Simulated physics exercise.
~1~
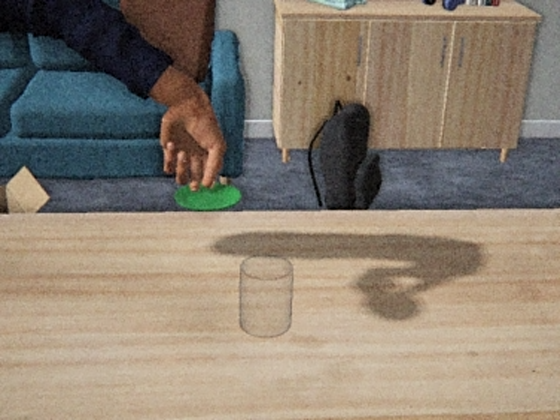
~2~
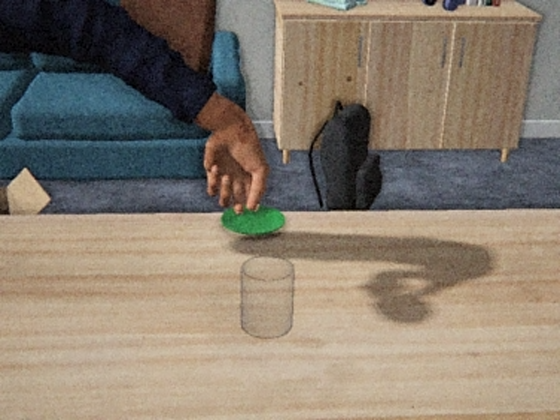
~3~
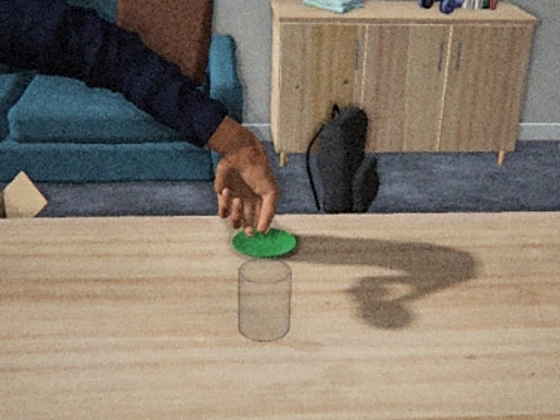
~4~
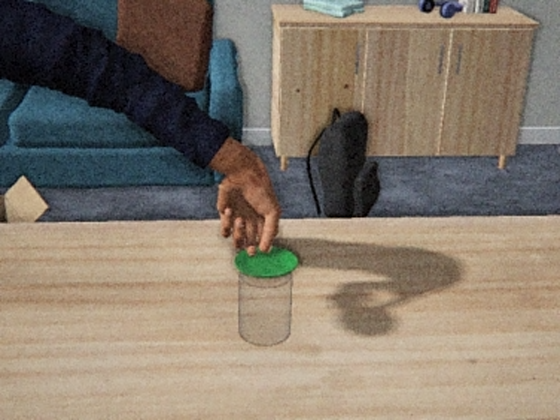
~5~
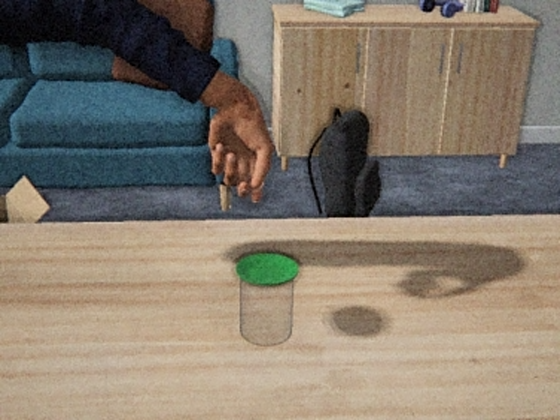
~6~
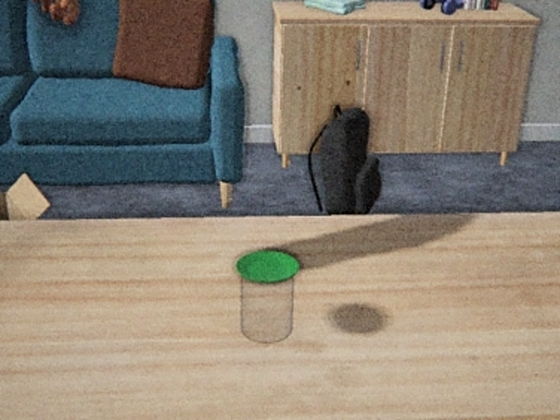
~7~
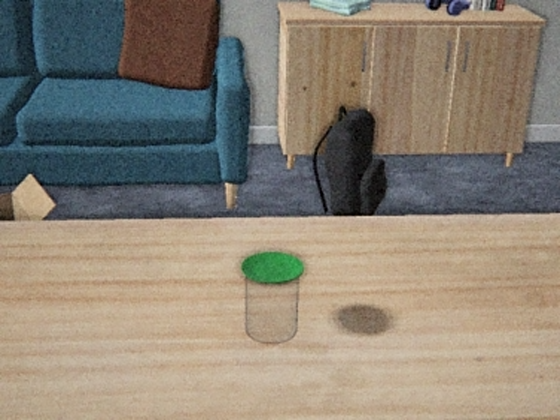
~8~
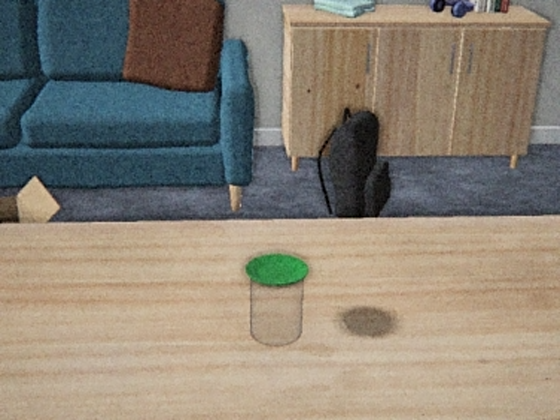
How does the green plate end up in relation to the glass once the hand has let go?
It rests on the rim and covers the opening of the glass like a lid, staying there after the hand has gone.
